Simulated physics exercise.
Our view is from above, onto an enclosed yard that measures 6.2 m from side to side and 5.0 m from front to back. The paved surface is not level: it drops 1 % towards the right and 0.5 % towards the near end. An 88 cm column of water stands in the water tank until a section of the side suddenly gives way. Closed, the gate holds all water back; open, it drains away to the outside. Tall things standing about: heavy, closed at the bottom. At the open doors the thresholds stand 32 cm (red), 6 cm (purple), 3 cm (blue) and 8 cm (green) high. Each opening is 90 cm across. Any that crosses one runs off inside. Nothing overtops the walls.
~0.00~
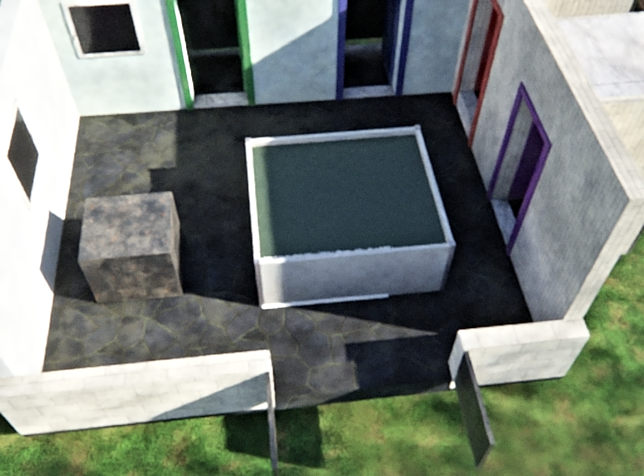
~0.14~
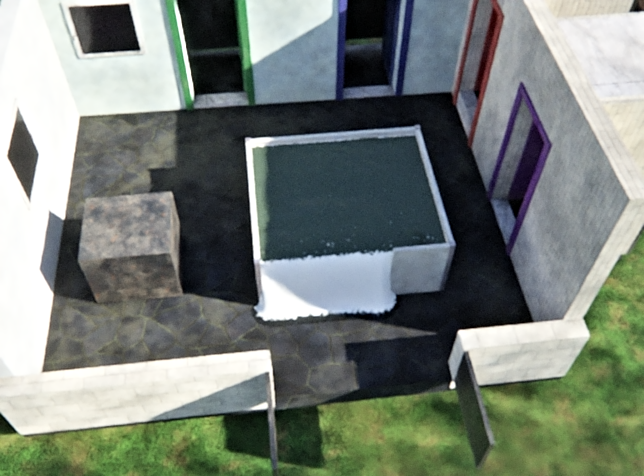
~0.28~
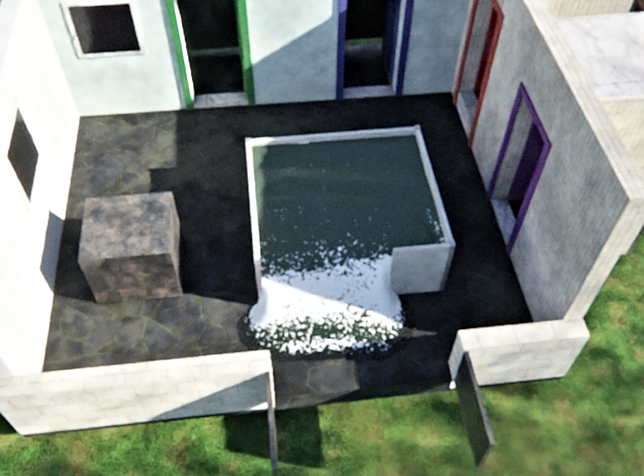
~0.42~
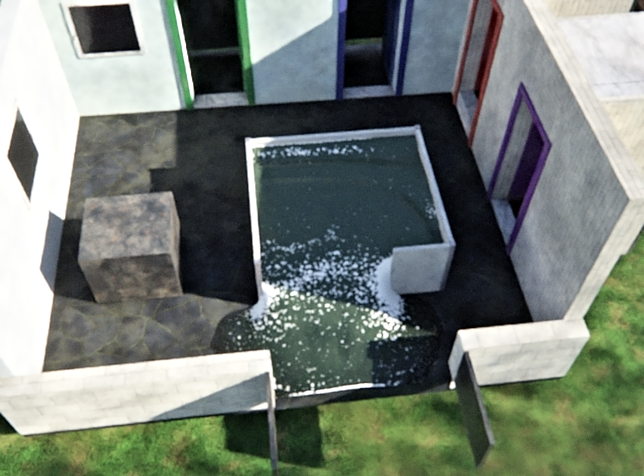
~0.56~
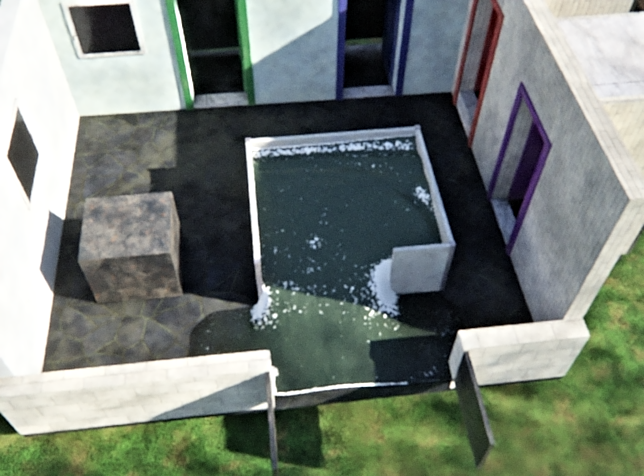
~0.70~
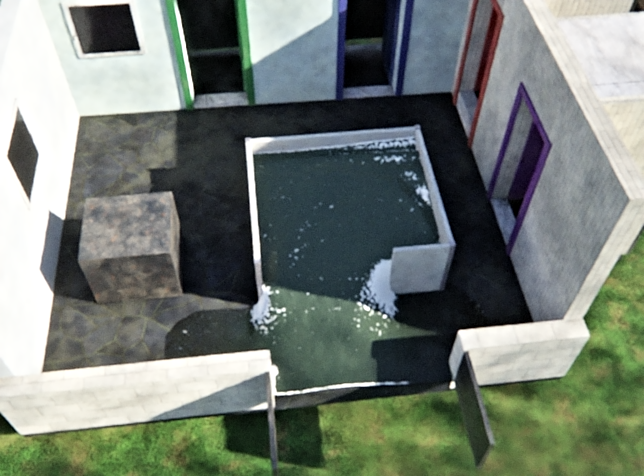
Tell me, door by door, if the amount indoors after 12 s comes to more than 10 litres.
In the end the red door will not let too much through; the purple door will not let too much through; the blue door will not let too much through; the green door will not let too much through.
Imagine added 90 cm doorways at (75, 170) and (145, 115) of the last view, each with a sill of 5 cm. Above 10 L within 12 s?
So the first one doesn't reach it, while the second one exceeds it.
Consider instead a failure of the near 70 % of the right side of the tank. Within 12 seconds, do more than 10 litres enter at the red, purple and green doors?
In that case, red door: Less than that, purple door: More than that, green door: Less than that.
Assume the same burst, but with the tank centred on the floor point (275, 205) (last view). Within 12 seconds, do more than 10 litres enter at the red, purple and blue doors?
Well, red ends up inside the mark, purple ends up beyond the mark and blue ends up beyond the mark.
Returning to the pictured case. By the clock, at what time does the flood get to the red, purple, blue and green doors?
The front reaches red at 6.5 s, purple at 2.4 s, blue at 6.5 s, green at 4.5 s.
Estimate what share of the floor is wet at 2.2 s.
I'd guess around 30 %.
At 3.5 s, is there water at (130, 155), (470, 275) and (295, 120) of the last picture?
Listed in turn: Swamped / swamped / spared so far.
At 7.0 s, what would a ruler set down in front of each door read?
Depths in centimetres - red: 1, purple: 2, blue: 2, green: 4.
After 1.4 s water covers 20 % of the floor and is deepest (50 cm) near (266, 380); red door not reached, purple door not reached, blue door not reached, green door not reached.
After 2.2 s water covers 30 % of the floor and is deepest (38 cm) near (266, 380); red door not reached, purple door not reached, blue door not reached, green door not reached.
After 3.5 s water covers 40 % of the floor and is deepest (22 cm) near (266, 380); red door not reached, purple door 1 cm at the sill, 0 L in, blue door not reached, green door not reached.
After 7.0 s water covers 70 % of the floor and is deepest (12 cm) near (266, 380); red door 1 cm at the sill, 0 L in, purple door 2 cm at the sill, 0 L in, blue door 2 cm at the sill, 0 L in, green door 4 cm at the sill, 0 L in.
After 12.0 s water covers 95 % of the floor and is deepest (8 cm) near (460, 135); red door 7 cm at the sill, 0 L in, purple door 3 cm at the sill, 0 L in, blue door 3 cm at the sill, 0 L in, green door 3 cm at the sill, 0 L in.
